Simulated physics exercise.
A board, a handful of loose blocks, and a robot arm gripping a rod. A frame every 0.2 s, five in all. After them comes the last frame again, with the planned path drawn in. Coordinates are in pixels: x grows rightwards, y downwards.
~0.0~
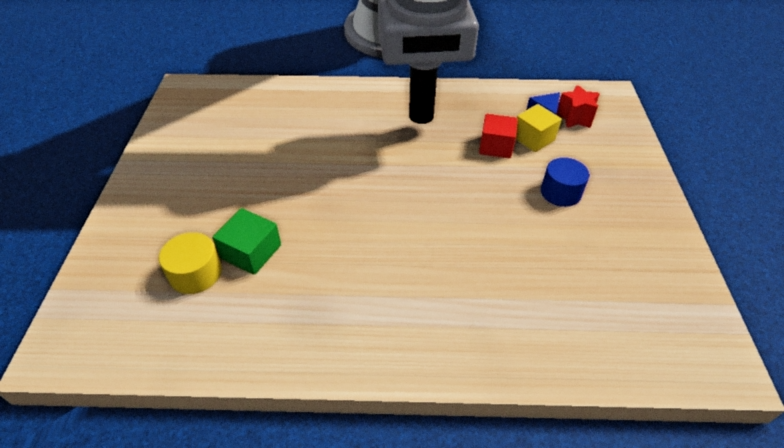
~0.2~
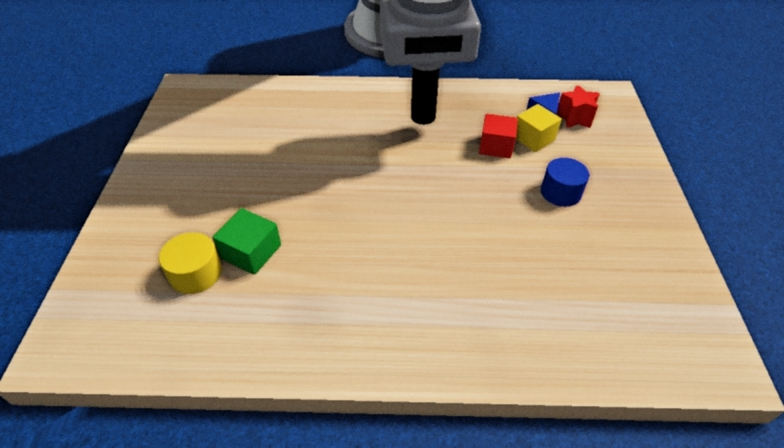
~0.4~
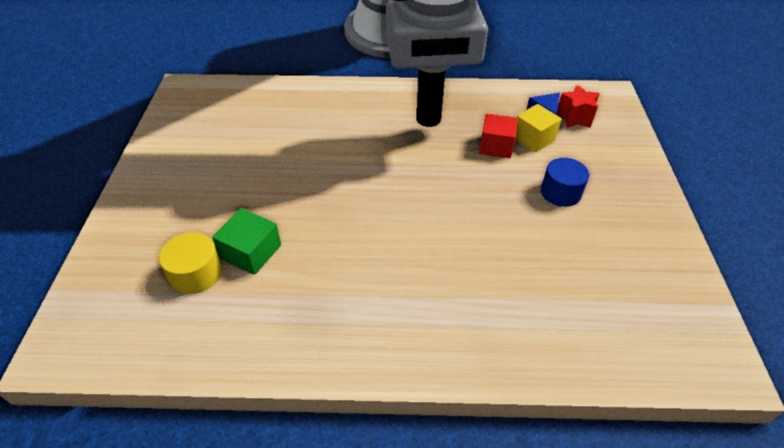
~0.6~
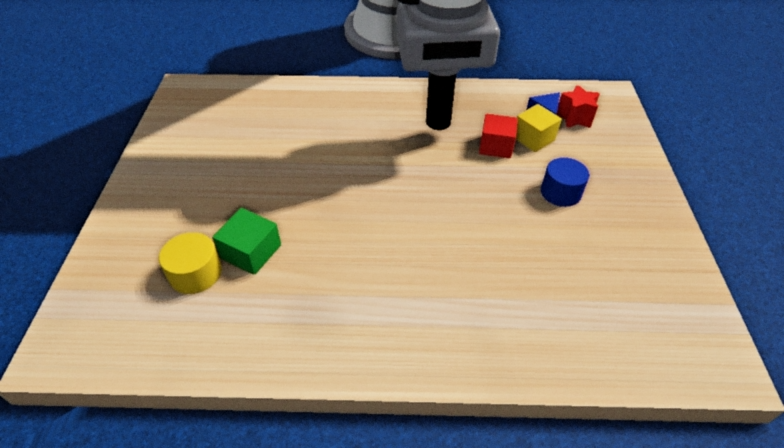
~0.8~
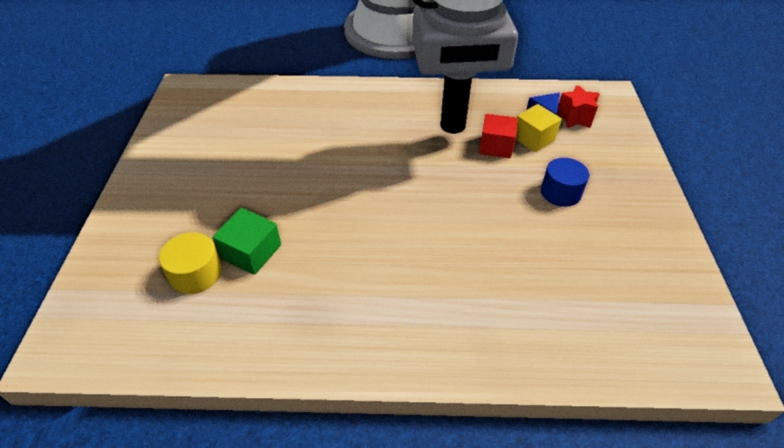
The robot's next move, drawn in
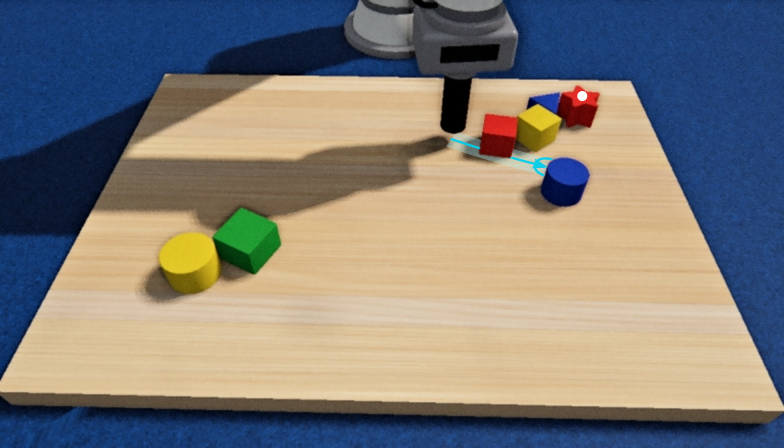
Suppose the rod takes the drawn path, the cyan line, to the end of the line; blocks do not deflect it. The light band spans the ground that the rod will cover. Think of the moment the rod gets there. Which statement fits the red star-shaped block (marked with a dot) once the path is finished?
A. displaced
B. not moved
Answer: A.
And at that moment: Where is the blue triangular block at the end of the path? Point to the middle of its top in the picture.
My estimate: (559, 91).
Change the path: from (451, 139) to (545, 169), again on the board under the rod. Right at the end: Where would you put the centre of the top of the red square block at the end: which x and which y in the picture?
At (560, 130).
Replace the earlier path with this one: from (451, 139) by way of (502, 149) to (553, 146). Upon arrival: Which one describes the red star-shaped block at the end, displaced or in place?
It gets moved.
The line goes from (451, 139) through (498, 154) to (548, 167); the dot is on the red star-shaped block.
The first path, step by step. One third of the way, rod at (486, 137); red square block at (517, 127), turned 20° anticlockwise; yellow square block at (548, 116); blue triangular block at (554, 98), turned 15° anticlockwise.
Two thirds of the way, rod at (518, 145); red square block at (546, 128), turned 60° anticlockwise; yellow square block at (561, 112); blue triangular block at (560, 93), turned 20° anticlockwise; red star-shaped block at (587, 94), turned 15° clockwise.
At the end, rod at (552, 154); red square block at (565, 129), turned 80° anticlockwise; yellow square block at (568, 109), turned 30° anticlockwise; blue triangular block at (559, 91), turned 25° anticlockwise; red star-shaped block at (588, 93), turned 20° clockwise.
